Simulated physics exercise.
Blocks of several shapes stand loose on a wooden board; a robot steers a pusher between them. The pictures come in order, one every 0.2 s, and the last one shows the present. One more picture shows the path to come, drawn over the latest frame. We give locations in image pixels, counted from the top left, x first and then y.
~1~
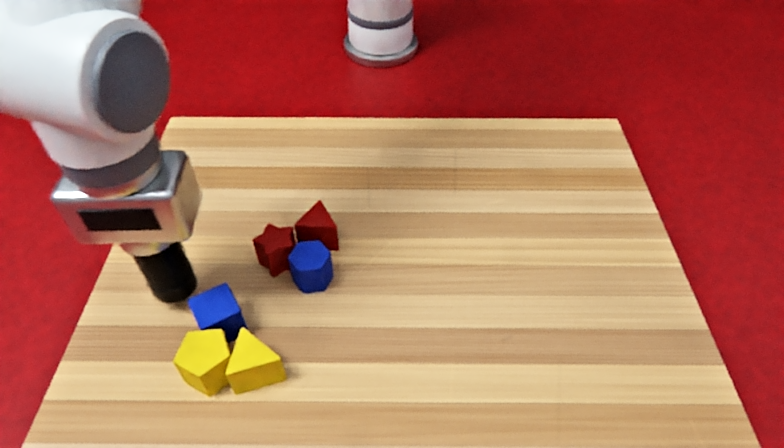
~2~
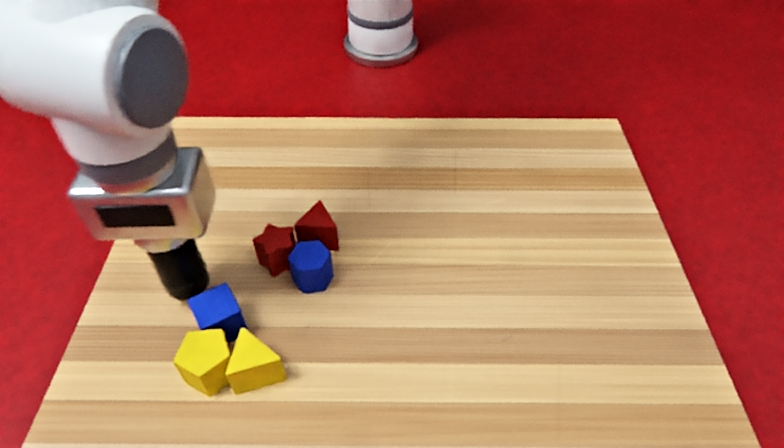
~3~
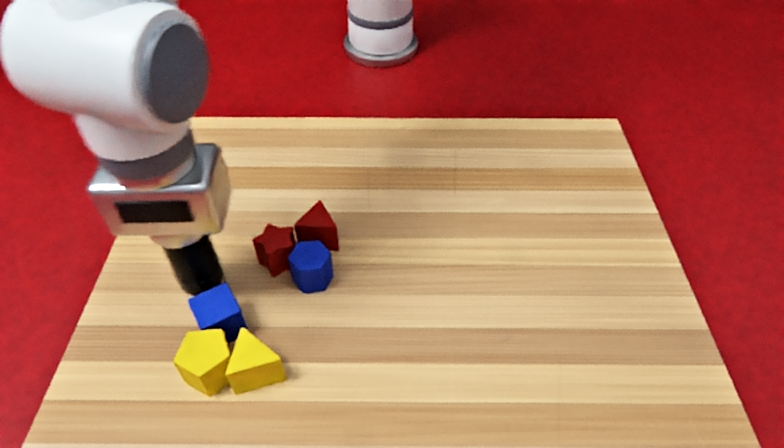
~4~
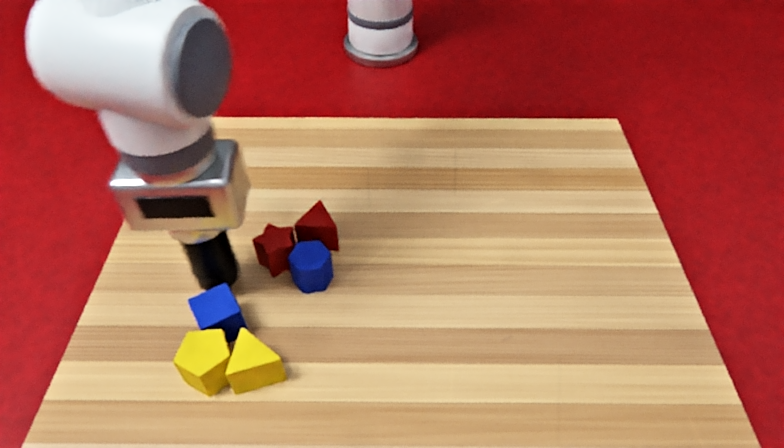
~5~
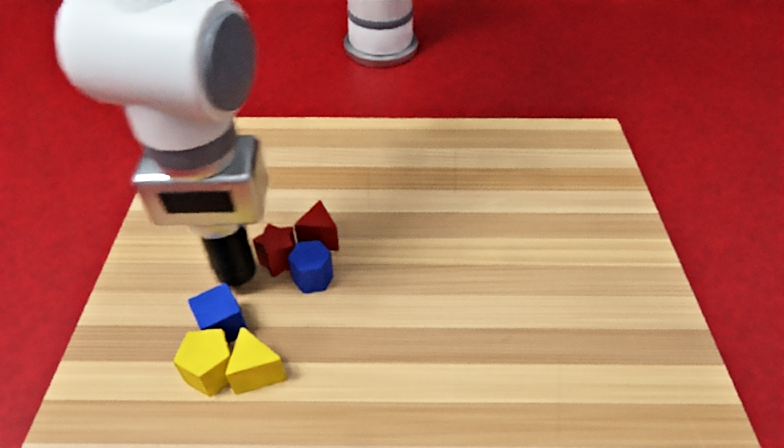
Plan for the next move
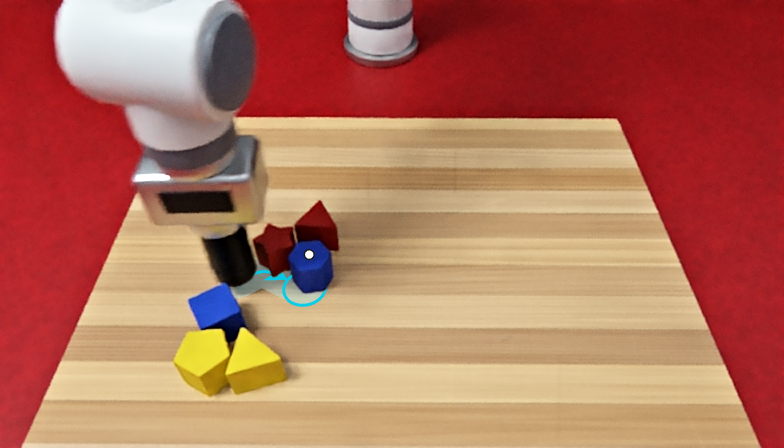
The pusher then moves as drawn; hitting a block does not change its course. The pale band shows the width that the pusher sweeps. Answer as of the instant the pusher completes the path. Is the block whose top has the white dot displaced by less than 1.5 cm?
No
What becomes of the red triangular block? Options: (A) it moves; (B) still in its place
Answer: A.
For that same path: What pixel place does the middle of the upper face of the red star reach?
Its top face will be centred at roughly (309, 234).
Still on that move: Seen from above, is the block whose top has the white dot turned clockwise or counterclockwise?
Answer: Clockwise.
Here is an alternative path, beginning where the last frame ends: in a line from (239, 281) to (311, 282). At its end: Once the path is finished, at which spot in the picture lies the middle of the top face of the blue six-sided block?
I expect it at (349, 252).
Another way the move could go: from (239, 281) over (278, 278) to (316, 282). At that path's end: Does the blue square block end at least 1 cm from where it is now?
I believe not.
Path on the board, from (239, 281) via (263, 272) and (284, 278), ending at (305, 288); the dot is on the blue six-sided block.
What follows on the original path. Halfway along, pusher (272, 264); red star (299, 231); blue six-sided block (318, 256), turned 30° clockwise; red triangular block (321, 211), turned 15° clockwise.
At the end, pusher (303, 278); blue square block in place; red star (309, 234), turned 30° anticlockwise; blue six-sided block (343, 263), turned 20° clockwise; red triangular block (323, 209), turned 15° clockwise.
